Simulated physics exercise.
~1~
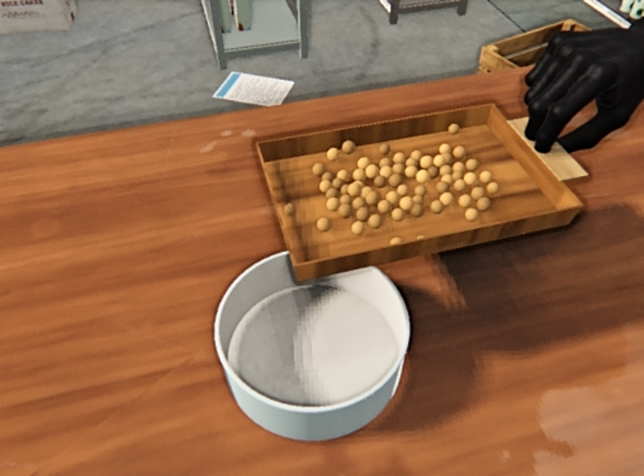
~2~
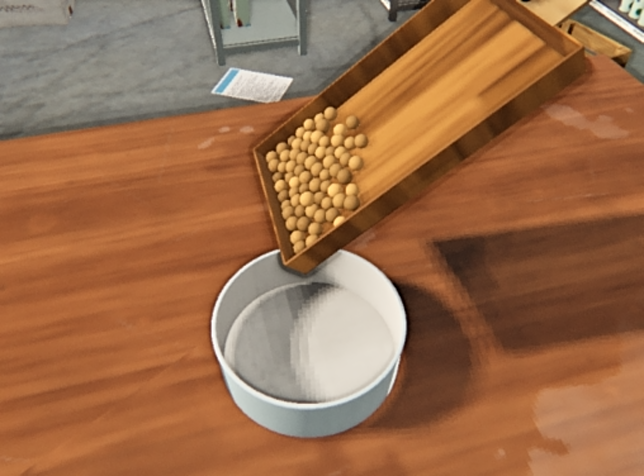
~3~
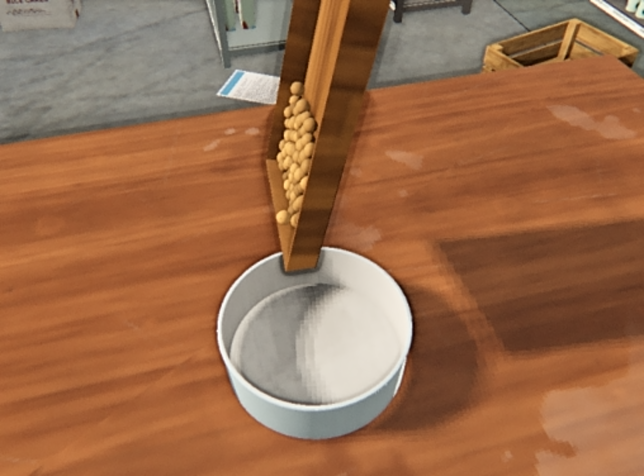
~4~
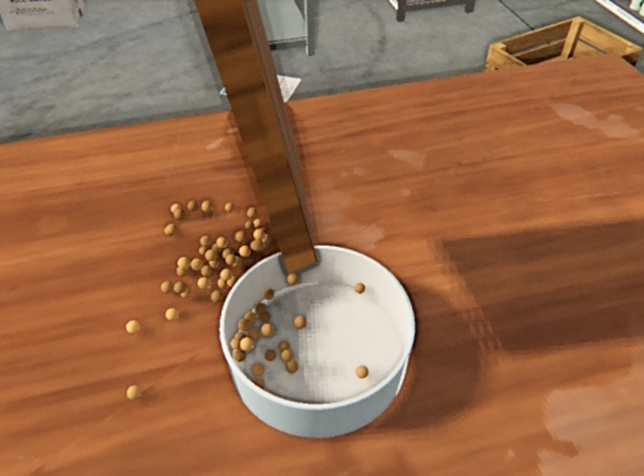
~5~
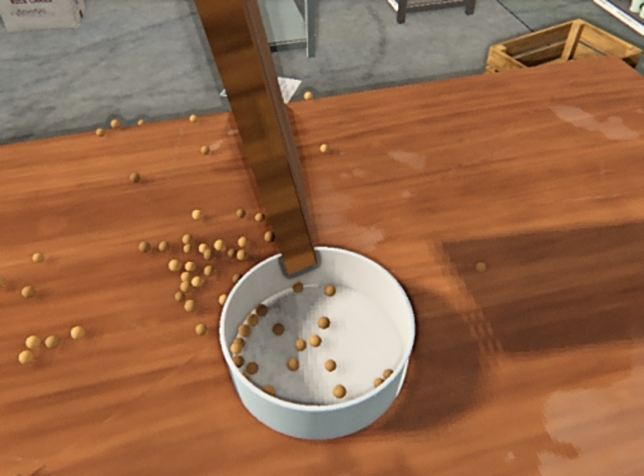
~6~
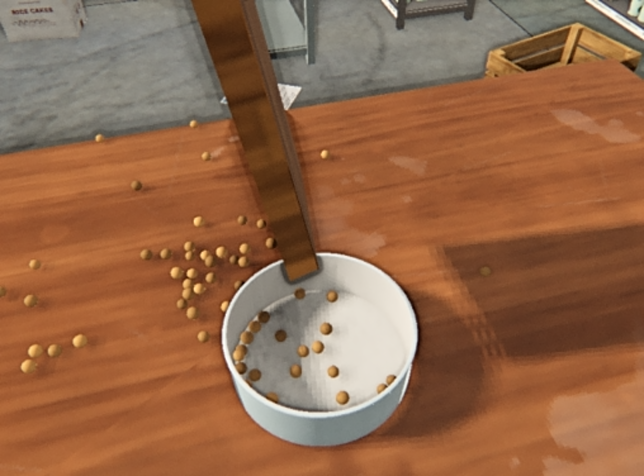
The clip opens on a wooden table where a black-gloved hand holds the edge of a shallow wooden tray of small round beads, its near corner over a round white pot. The tray tips up toward the left, and the beads slide down and bunch at its low end. It swings nearly upright, with the beads still packed inside. As it tips slightly further, they spill out, some dropping into the pot and many landing on the table to its left. The loose beads scatter and roll outward, then settle, with a minority in the pot and most outside it.
